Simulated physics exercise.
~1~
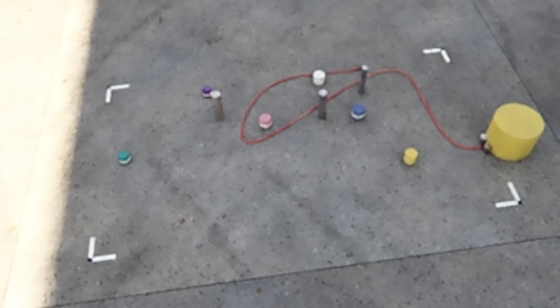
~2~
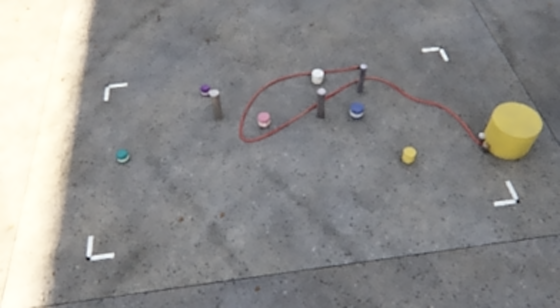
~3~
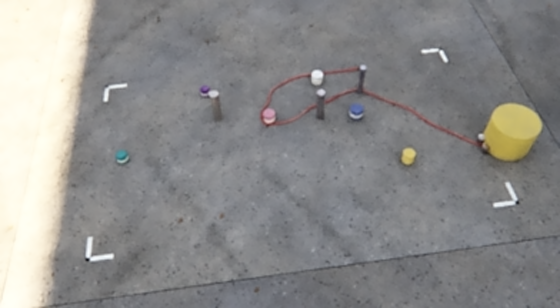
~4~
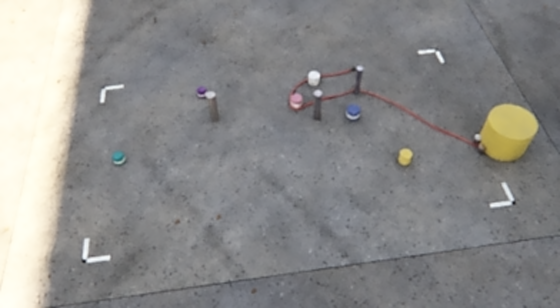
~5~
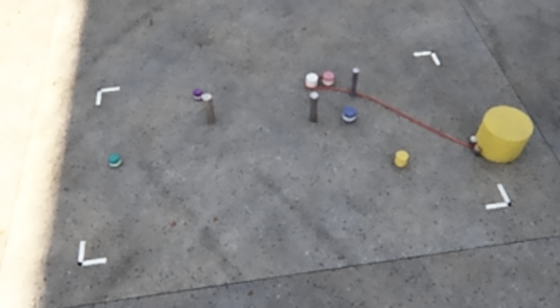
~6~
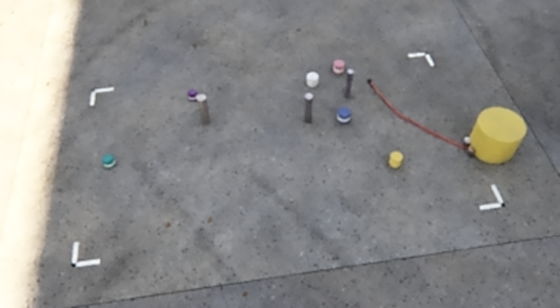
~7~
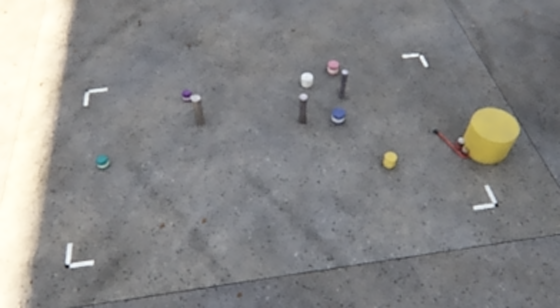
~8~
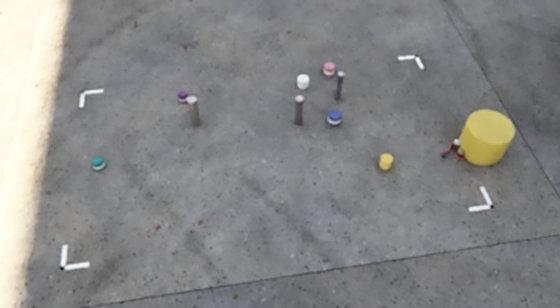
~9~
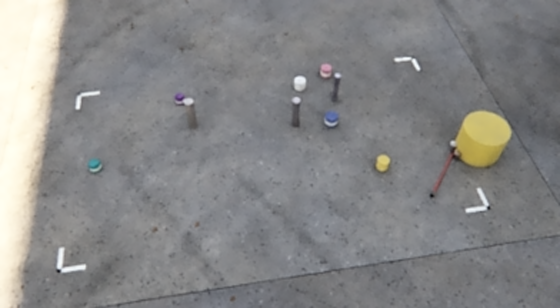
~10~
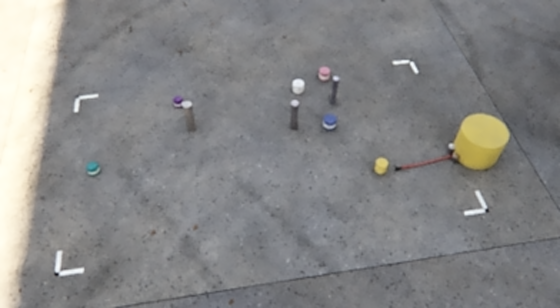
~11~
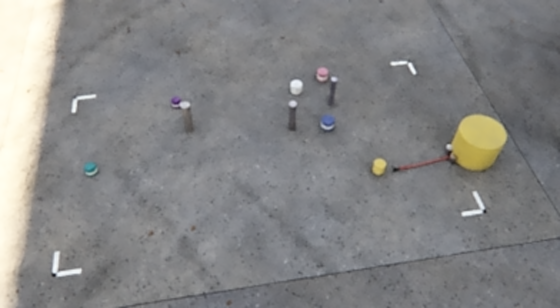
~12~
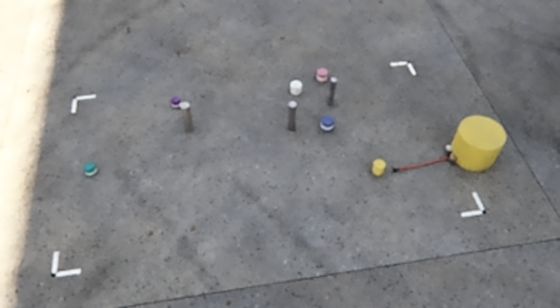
On grey concrete, a yellow reel draws in its red lead, dragging a pink tin rightward.
